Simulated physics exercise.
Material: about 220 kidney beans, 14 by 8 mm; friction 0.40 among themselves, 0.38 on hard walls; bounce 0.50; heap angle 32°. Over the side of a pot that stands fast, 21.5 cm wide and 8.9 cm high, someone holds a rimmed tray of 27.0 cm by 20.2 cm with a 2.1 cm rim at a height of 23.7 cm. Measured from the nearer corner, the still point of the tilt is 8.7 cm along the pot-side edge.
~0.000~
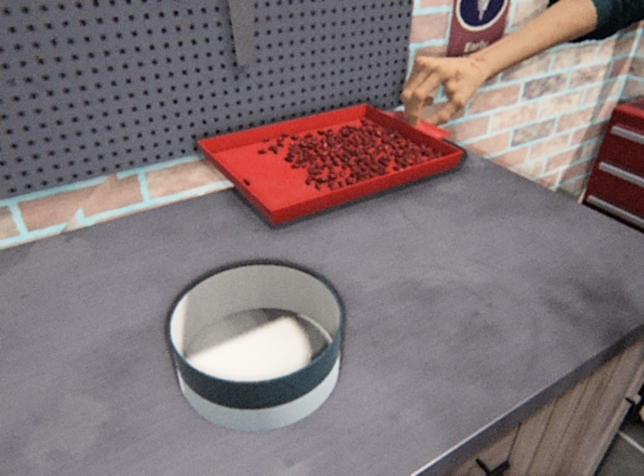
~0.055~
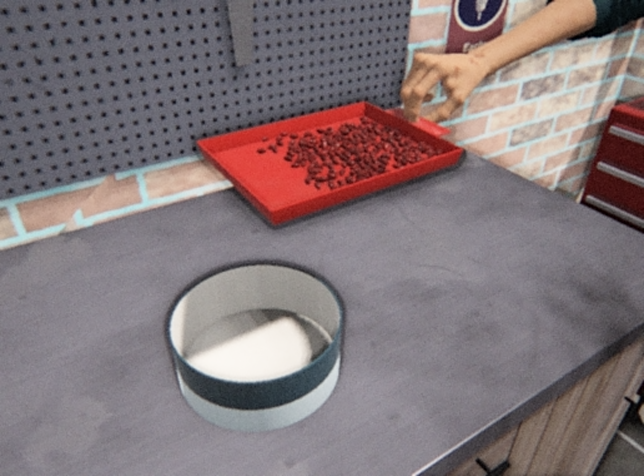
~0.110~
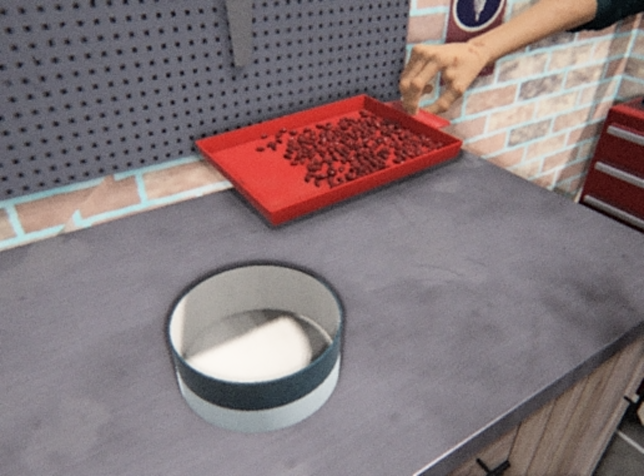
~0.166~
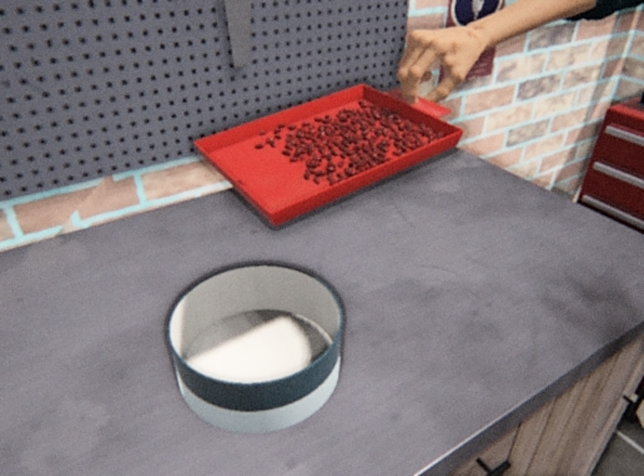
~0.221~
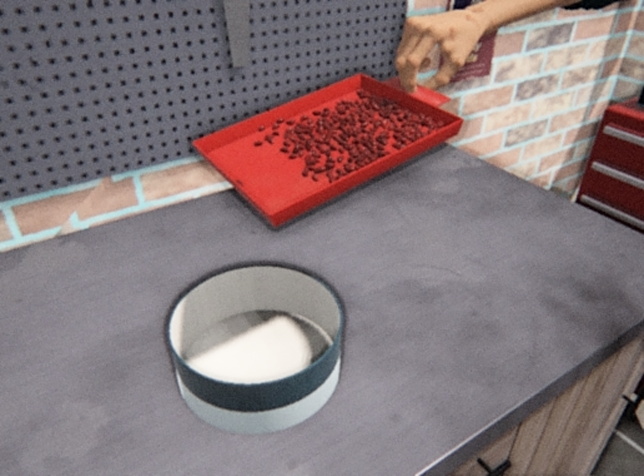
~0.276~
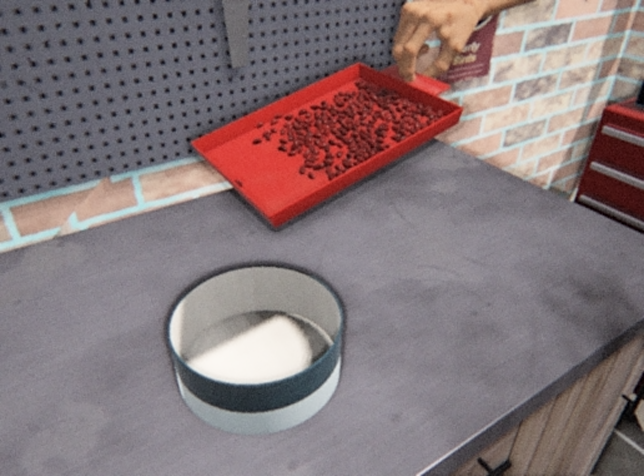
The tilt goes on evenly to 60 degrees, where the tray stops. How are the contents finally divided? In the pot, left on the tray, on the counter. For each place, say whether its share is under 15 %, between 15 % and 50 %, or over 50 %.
In the end pot: Chances are a considerable fraction of the lot sits there, tray: Chances are the heavier share of the lot sits there, counter: Chances are a negligible share of the lot sits there.
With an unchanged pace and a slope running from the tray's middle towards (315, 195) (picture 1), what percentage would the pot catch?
Roughly 45 % of the pieces.
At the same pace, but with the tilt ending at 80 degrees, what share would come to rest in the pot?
Near 55 %, then.
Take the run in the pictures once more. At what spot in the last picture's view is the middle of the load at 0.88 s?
I'd put it close to (247, 178).
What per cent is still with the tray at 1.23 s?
Roughly 65 percent of the load, I'd say.
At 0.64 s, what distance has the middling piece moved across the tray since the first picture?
It has moved some 6 cm from its start.
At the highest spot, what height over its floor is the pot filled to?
About 1.5 cm.
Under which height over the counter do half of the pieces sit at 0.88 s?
I'd say near 26 cm.
Then, at 0.64 s, tilt 36 degrees; the tray holds 100 %, the pot 0 %.
After 0.88 s, tilt 51 degrees; the tray holds 95 %, the pot 0 %.
After 1.23 s, tilt 60 degrees; the tray holds 65 %, the pot 25 %.
By 2.4 s all is still; pot 35 %, tray 65 %, counter 5 %.
